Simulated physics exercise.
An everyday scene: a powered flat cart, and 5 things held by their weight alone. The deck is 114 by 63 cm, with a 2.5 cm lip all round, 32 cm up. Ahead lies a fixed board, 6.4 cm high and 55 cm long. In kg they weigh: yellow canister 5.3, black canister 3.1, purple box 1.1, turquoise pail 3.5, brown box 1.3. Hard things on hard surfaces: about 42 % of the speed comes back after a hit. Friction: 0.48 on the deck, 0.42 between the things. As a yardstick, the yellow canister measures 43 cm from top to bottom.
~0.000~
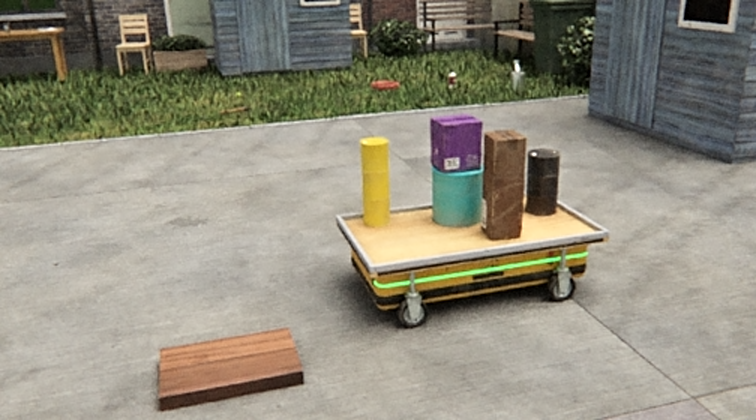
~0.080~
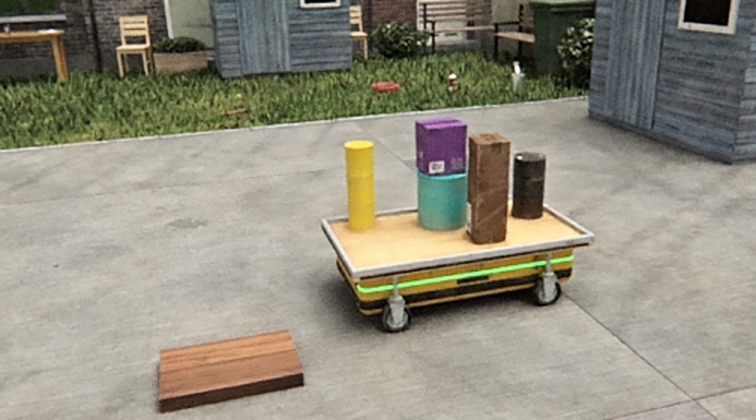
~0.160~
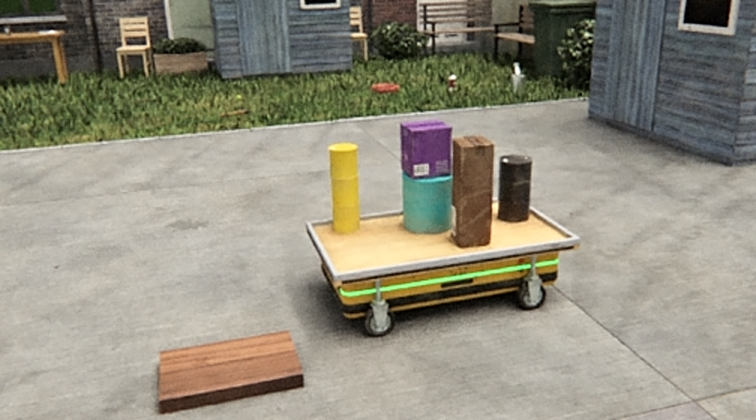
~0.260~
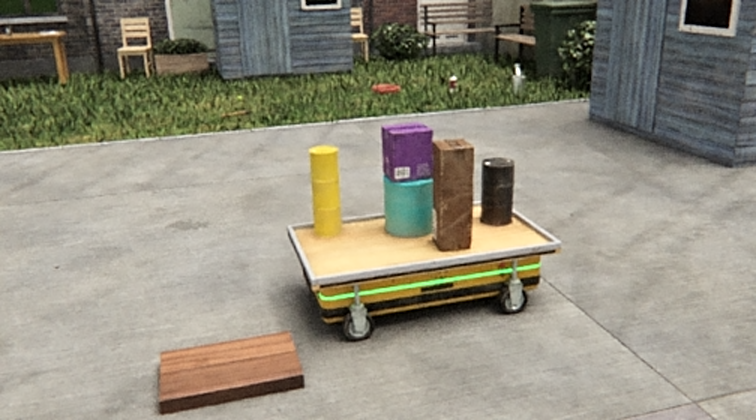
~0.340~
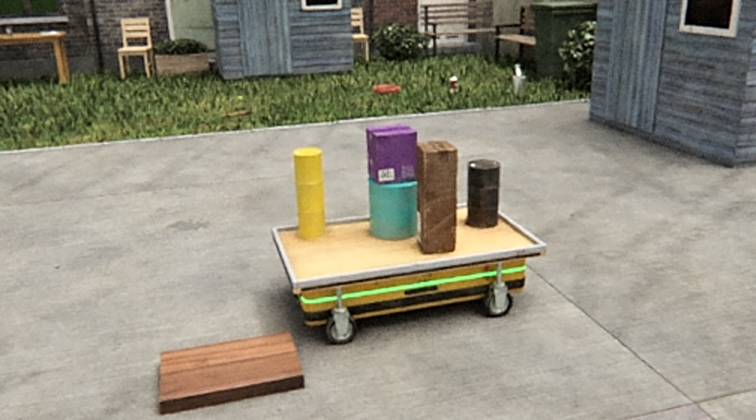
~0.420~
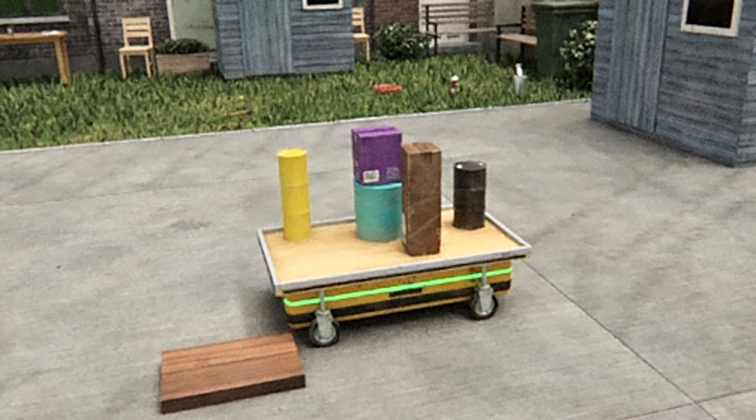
A flat cart with yellow-and-black sides and a glowing green strip stands on grey paving, seen from slightly above, with grass, benches and blue-grey sheds behind. On its rimmed deck are a yellow canister at left, a purple box atop a turquoise pail, a tall brown box and a black canister at right. The cart rolls steadily leftward and slightly nearer, its load riding along upright, while a wooden slab lies still at lower left and the camera stays fixed.
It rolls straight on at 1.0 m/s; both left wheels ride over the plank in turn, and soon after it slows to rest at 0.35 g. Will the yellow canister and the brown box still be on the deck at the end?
The yellow canister ends off the deck, the brown box is still aboard.
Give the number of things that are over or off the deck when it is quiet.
In all, 2.
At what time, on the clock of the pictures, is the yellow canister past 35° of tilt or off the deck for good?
At about 2.6 s.
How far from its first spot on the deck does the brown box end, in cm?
Some 48 cm.
After 1.12 s, 112 cm covered; purple box slid 4 cm.
After 1.82 s, 182 cm covered; brown box leaning 5° near (92, 226); black canister leaning 3°; purple box slid 4 cm.
After 2.52 s, 227 cm covered, stopped; yellow canister leaning 30°; brown box leaning 20°; purple box slid 4 cm.
After 3.02 s, 227 cm covered, stopped; yellow canister now off the deck; brown box on its side; purple box slid 4 cm.
At rest (3.7 s), off the deck, yellow canister; tipped over on the deck, brown box; the other 3 in place, give or take 10 cm.
